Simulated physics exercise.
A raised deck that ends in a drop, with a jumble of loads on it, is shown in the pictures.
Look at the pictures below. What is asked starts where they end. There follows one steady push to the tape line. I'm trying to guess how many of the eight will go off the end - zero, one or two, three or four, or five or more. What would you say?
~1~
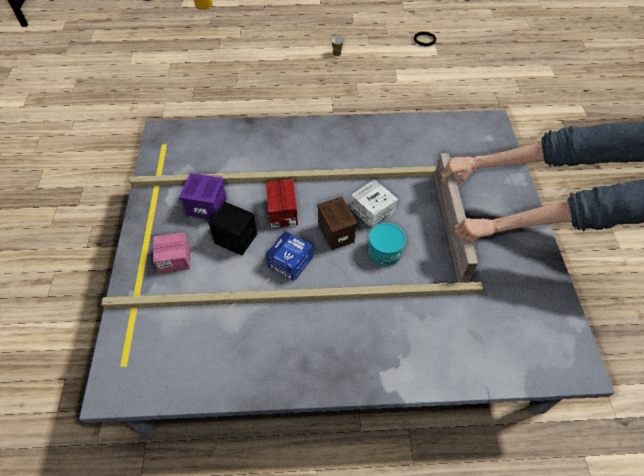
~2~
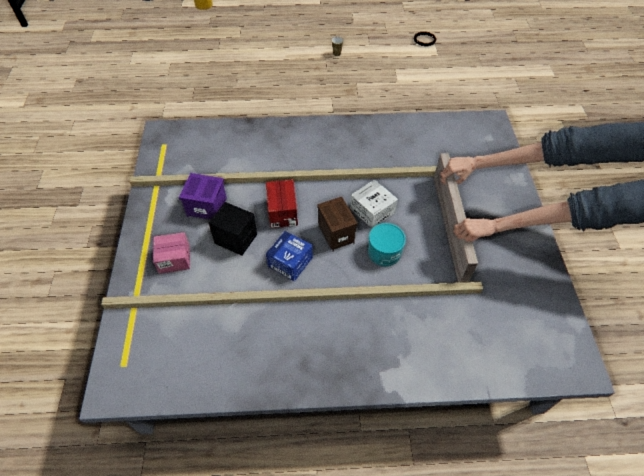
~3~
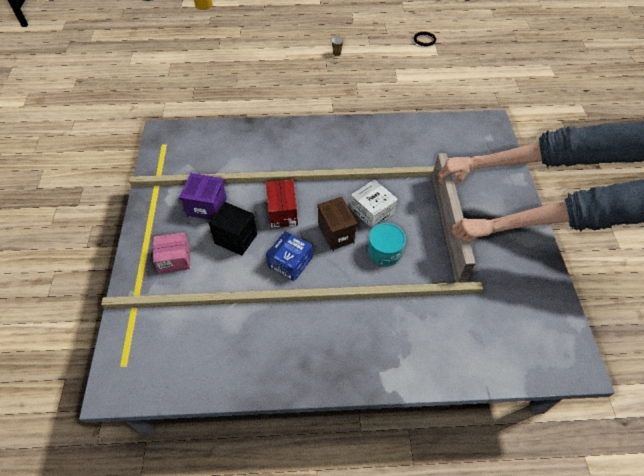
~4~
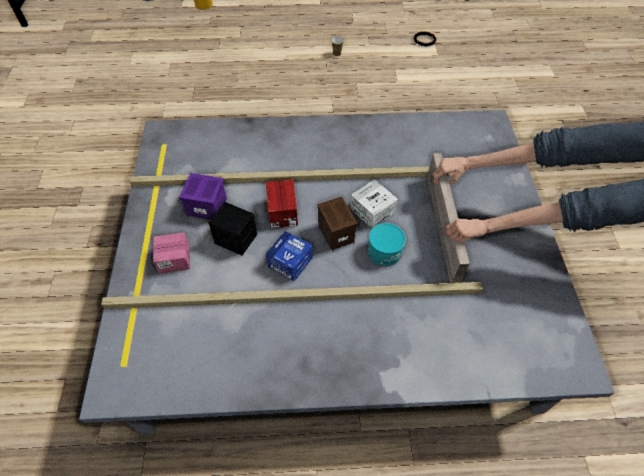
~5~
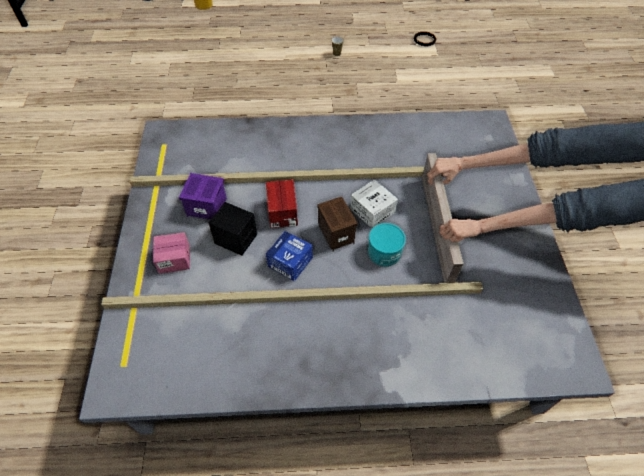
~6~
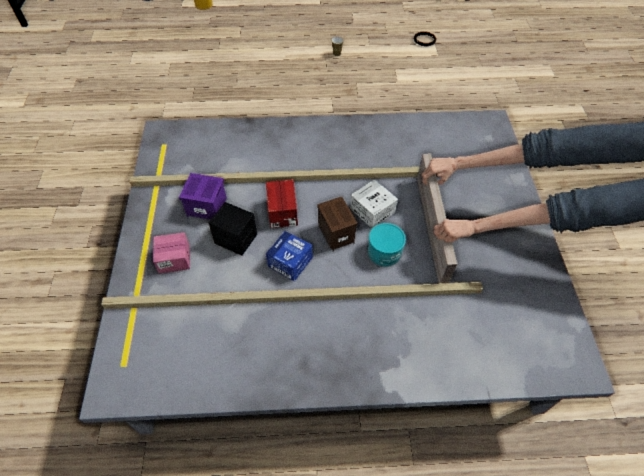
I would say five or more.
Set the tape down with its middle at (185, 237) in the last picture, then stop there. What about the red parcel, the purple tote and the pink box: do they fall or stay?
The red parcel keeps its place, the purple tote leaves the top and the pink box leaves the top.
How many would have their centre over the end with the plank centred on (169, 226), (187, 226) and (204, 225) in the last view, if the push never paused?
Counts by place: 3 / 2 / 0.
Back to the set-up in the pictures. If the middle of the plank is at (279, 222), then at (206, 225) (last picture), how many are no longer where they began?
I make it 7 at the first spot and 8 at the other.
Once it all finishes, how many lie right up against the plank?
The figure is 2.
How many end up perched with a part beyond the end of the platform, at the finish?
That adds up to 2.
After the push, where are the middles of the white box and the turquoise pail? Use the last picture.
Taking them in turn, first comes (135, 199), then (121, 257).
Soon after, none off yet; pink box at rest near (172, 253); purple tote at rest near (204, 198); black crate at rest near (234, 229).
At rest, the number that fall off is five or more; fallen, brown tote, blue box, red parcel, black crate, purple tote and pink box.
